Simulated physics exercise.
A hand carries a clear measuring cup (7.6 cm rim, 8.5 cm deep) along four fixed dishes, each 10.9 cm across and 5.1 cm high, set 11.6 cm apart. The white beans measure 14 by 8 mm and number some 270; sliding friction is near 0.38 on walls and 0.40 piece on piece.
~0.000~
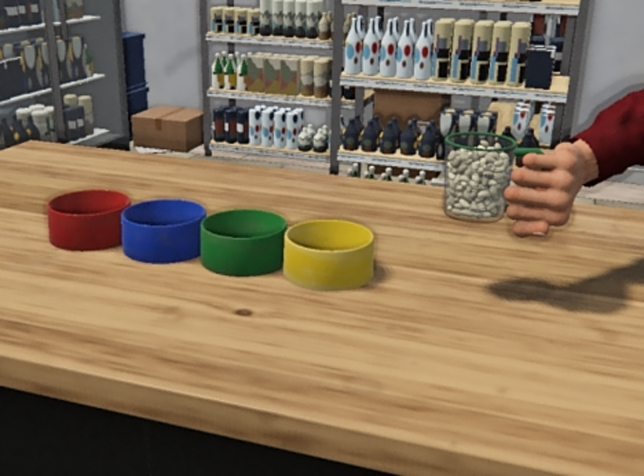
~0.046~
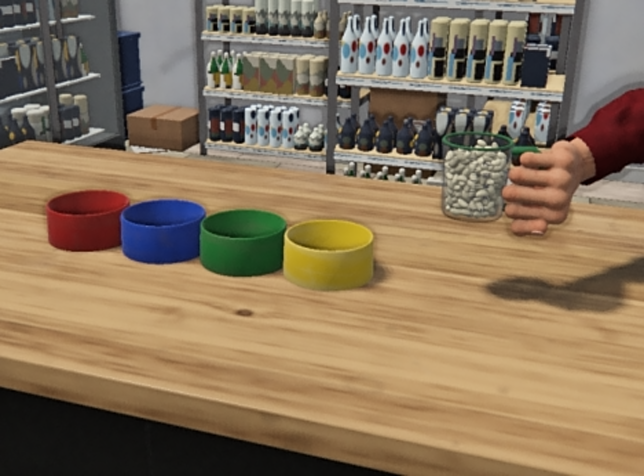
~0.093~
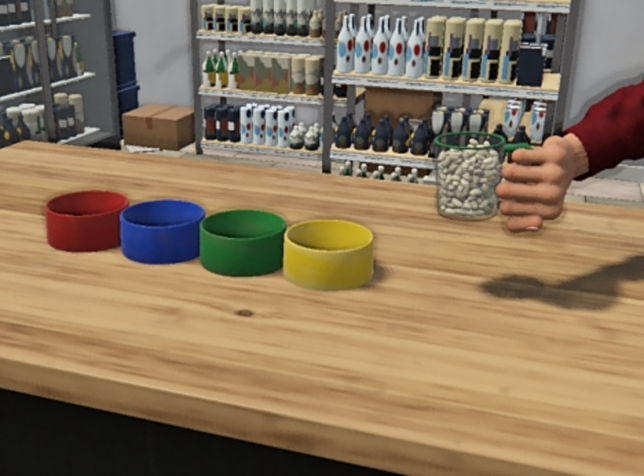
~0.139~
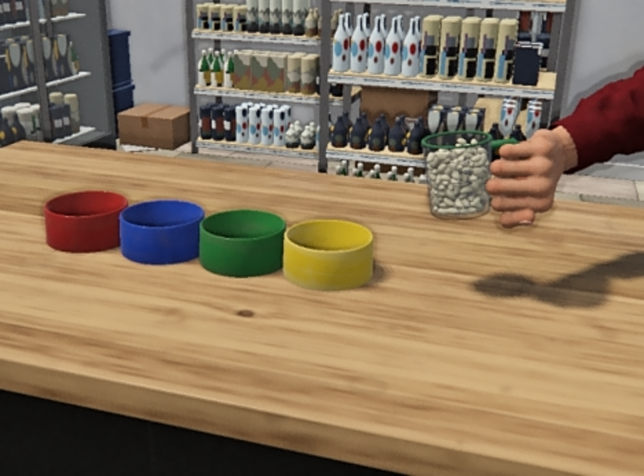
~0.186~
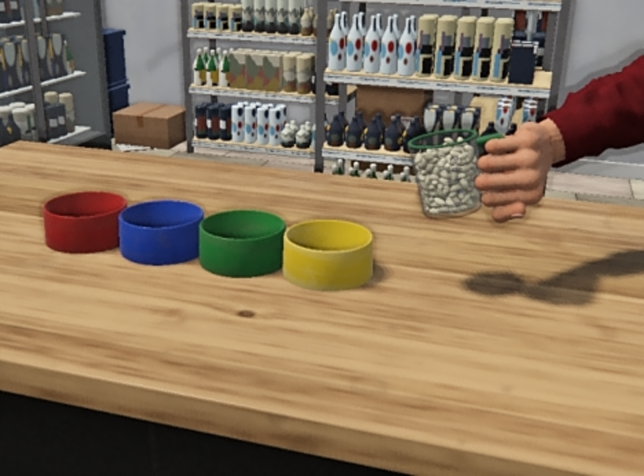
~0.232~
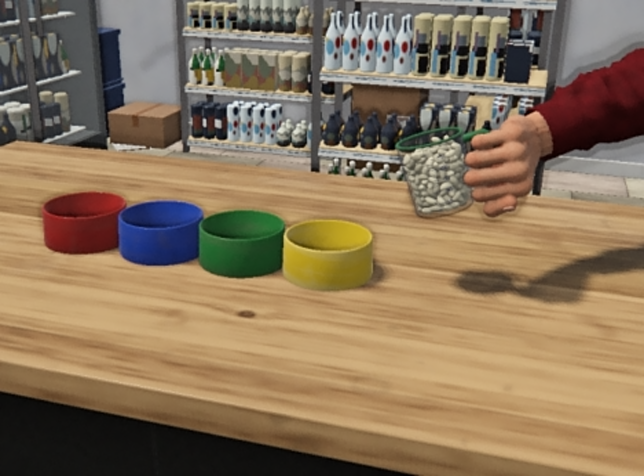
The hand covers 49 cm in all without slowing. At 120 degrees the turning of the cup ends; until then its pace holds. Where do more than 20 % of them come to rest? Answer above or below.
Red: Below, blue: Above, green: Below, yellow: Below, counter: Below.
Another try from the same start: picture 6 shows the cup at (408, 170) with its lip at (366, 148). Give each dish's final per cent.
Red 70, blue 20, green 0, yellow 0.
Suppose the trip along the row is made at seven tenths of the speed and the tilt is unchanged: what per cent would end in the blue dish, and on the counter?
Then: Blue 0, counter 0.
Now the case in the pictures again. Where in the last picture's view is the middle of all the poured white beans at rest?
Near (155, 237).
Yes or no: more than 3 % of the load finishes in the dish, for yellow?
Yellow no.
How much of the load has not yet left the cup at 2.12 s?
Some 0 per cent of the load.
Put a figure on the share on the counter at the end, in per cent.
Roughly 10 per cent.
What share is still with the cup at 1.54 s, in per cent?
Some 5 per cent of the load.
After 1.01 s, tilt 93 degrees; cup holds 95 %, green 5 %.
Then, at 1.54 s, tilt 120 degrees; cup holds 5 %, blue 80 %, green 10 %.
Then, at 2.12 s, tilt 120 degrees; cup holds 0 %, red 5 %, blue 80 %, green 10 %.
At rest (2.4 s), red 5 %, blue 80 %, green 10 %, yellow 0 %, counter 10 %.
